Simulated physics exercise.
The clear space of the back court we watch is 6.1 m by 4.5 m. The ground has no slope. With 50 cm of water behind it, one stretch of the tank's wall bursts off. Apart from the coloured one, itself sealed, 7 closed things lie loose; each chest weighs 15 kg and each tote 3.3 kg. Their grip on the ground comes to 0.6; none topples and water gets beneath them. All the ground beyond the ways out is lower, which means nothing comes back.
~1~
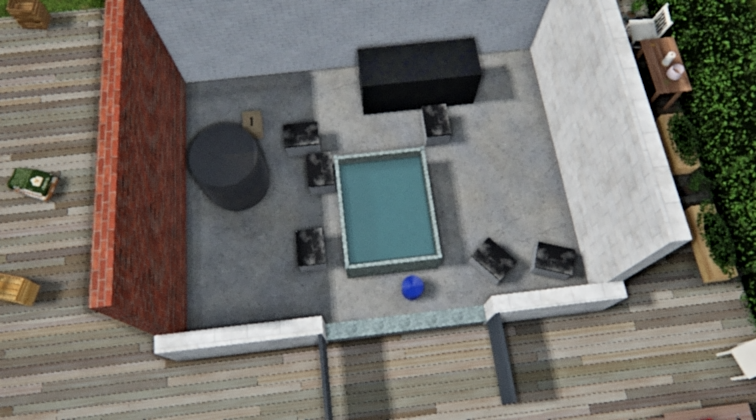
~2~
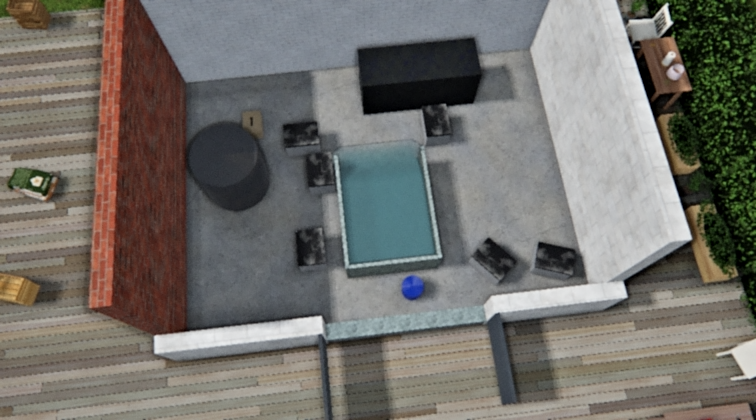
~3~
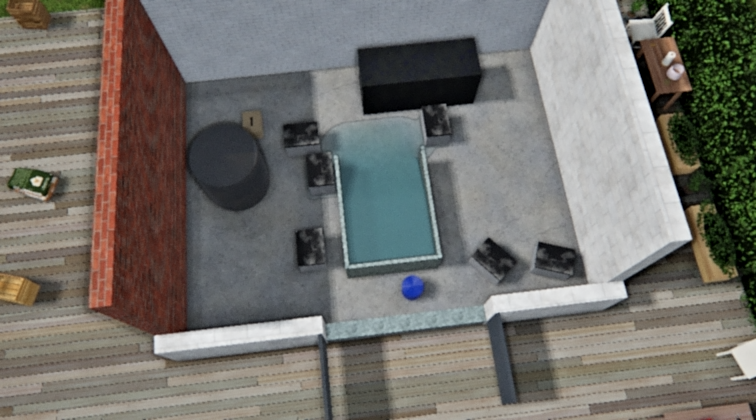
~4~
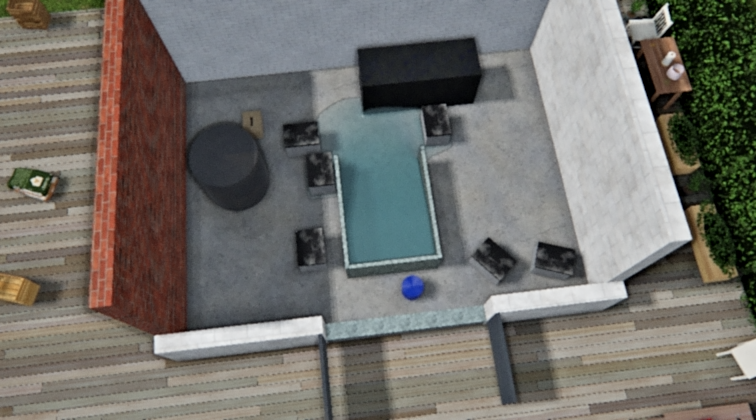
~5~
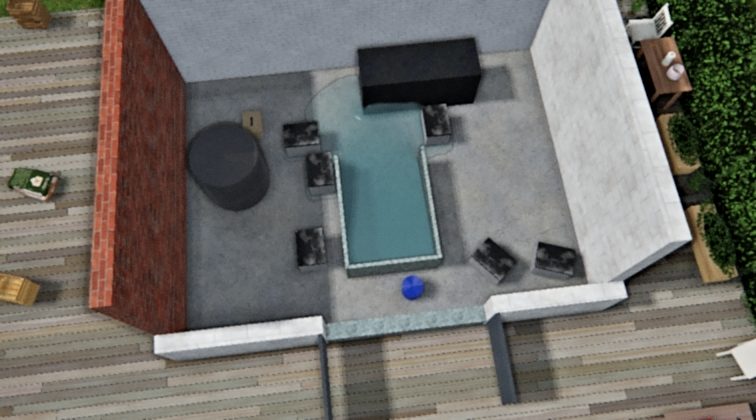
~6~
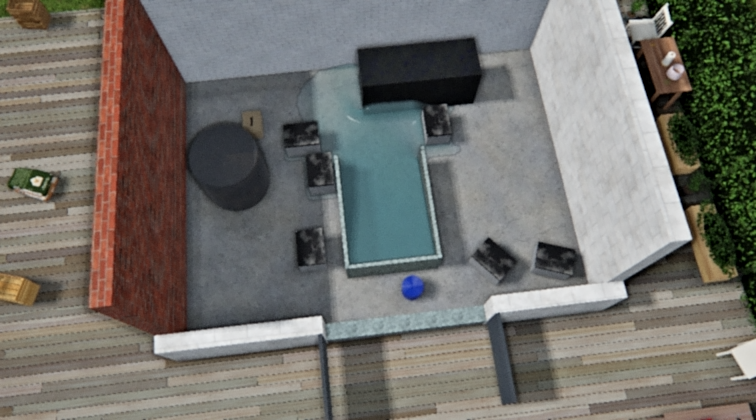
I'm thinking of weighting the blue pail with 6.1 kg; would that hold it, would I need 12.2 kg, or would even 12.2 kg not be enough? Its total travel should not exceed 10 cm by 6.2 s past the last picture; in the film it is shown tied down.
6.1 kg is fine.
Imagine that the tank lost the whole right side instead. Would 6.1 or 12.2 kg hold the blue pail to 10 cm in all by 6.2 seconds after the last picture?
So only the heavier pick.
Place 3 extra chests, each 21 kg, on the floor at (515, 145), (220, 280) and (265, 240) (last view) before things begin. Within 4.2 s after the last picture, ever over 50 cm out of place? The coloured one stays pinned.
In that order: Farther, then not as far, then not as far.
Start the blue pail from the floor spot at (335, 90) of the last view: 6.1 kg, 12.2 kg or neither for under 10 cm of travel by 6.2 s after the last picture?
Looks like the outcome is this: No option works.
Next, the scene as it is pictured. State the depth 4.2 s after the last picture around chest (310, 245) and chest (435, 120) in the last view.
First about 0 cm, second about 3 cm.
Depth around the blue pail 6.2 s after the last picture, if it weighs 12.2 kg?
Something like 5 centimetres.
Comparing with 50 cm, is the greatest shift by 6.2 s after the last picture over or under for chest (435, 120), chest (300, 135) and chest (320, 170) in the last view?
Result, in sequence - exceeds the limit; within the limit; within the limit.
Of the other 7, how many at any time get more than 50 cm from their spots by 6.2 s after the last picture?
2.
Then, 0.6 s after the last picture the blue pail would be 0 cm from its start with 6.1 kg and 0 cm from its start with 12.2 kg; 0 cm of water round it then.
Then, 2.3 s after the last picture the blue pail would be 0 cm from its start with 6.1 kg and 0 cm from its start with 12.2 kg; 0 cm of water round it then.
Then, 4.2 s after the last picture the blue pail would be 0 cm from its start with 6.1 kg and 0 cm from its start with 12.2 kg; 0 cm of water round it then.
Then, 6.2 s after the last picture the blue pail would be 0 cm from its start with 6.1 kg and 0 cm from its start with 12.2 kg; 5 cm of water round it then.
